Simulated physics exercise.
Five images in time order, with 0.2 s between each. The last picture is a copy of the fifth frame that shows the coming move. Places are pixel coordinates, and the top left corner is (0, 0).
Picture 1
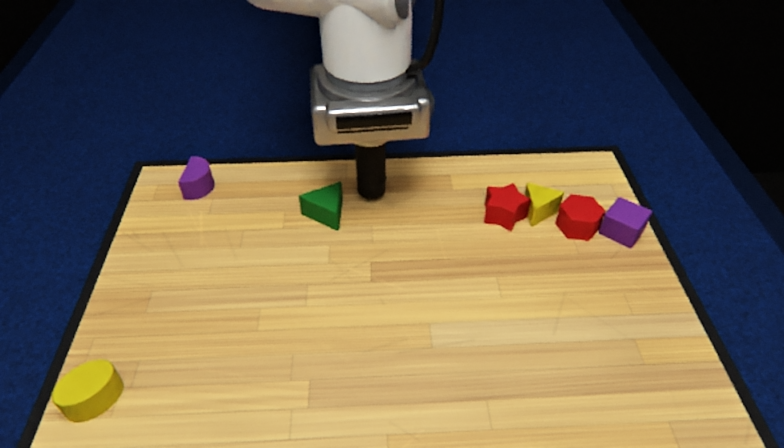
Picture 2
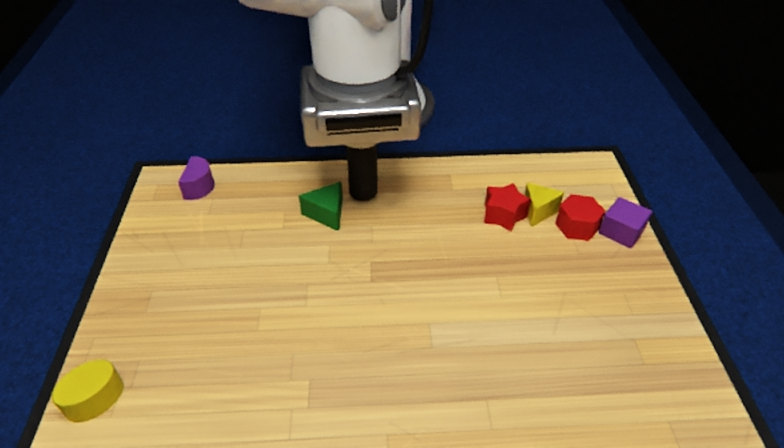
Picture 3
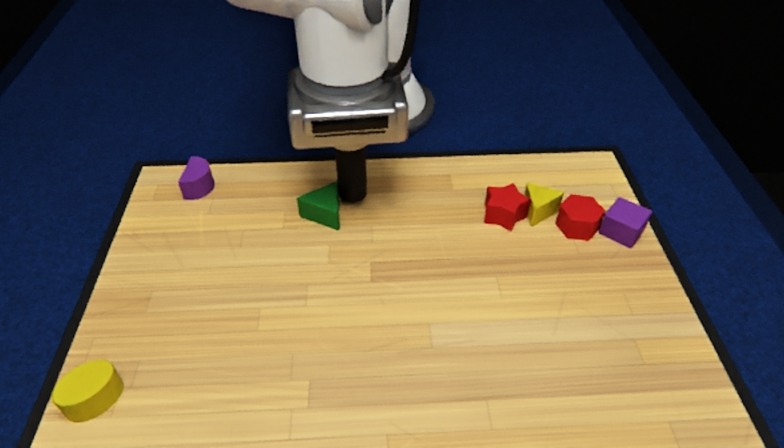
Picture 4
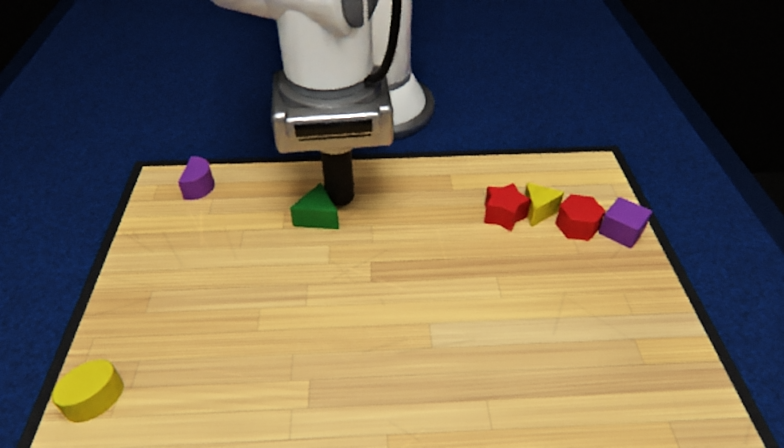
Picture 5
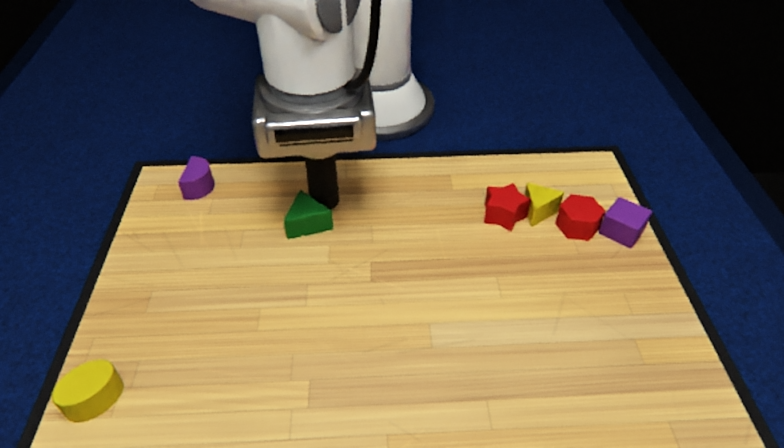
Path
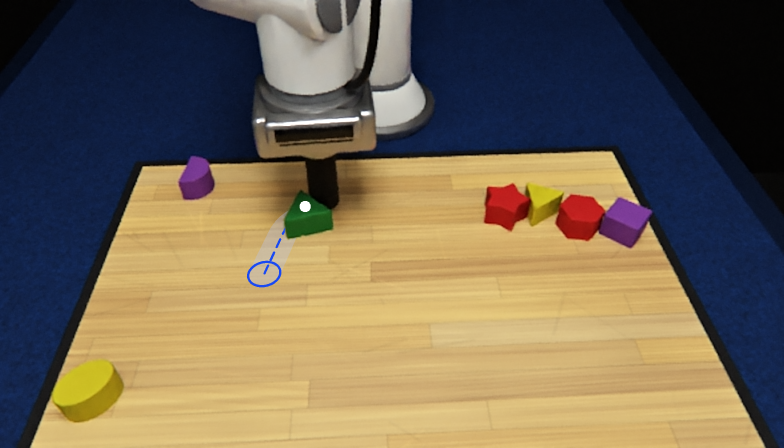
We see a robot arm with a black pusher move left along the far edge of a wooden board, meeting a green triangle and nudging it slightly left and nearer while turning it; the other coloured blocks stay still.
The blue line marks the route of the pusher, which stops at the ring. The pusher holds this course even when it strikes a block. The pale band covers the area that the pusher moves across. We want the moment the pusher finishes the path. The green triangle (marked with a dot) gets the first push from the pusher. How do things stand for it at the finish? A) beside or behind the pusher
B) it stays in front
B: It stays in front.
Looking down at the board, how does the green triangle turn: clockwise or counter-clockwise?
Seen from above, counterclockwise.
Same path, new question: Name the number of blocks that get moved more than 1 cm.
Going by the path, one block will move.
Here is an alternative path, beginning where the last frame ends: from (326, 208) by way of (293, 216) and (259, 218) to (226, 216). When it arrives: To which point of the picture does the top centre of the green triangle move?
When the path ends, it will be at (281, 219).
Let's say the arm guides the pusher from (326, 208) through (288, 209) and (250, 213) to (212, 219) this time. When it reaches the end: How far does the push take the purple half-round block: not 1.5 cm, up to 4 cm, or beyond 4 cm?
Displacement: Within 1.5 cm.
Path on the board, from (326, 208) by way of (293, 221) and (277, 245) to (264, 274); the dot is on the green triangle.
What follows on the original path. One third of the way, pusher at (291, 215); green triangle at (280, 223), turned 45° anticlockwise.
Two thirds of the way, pusher at (276, 239); green triangle at (261, 249), turned 35° anticlockwise.
At the end, pusher at (263, 267); green triangle at (242, 278), turned 20° anticlockwise.
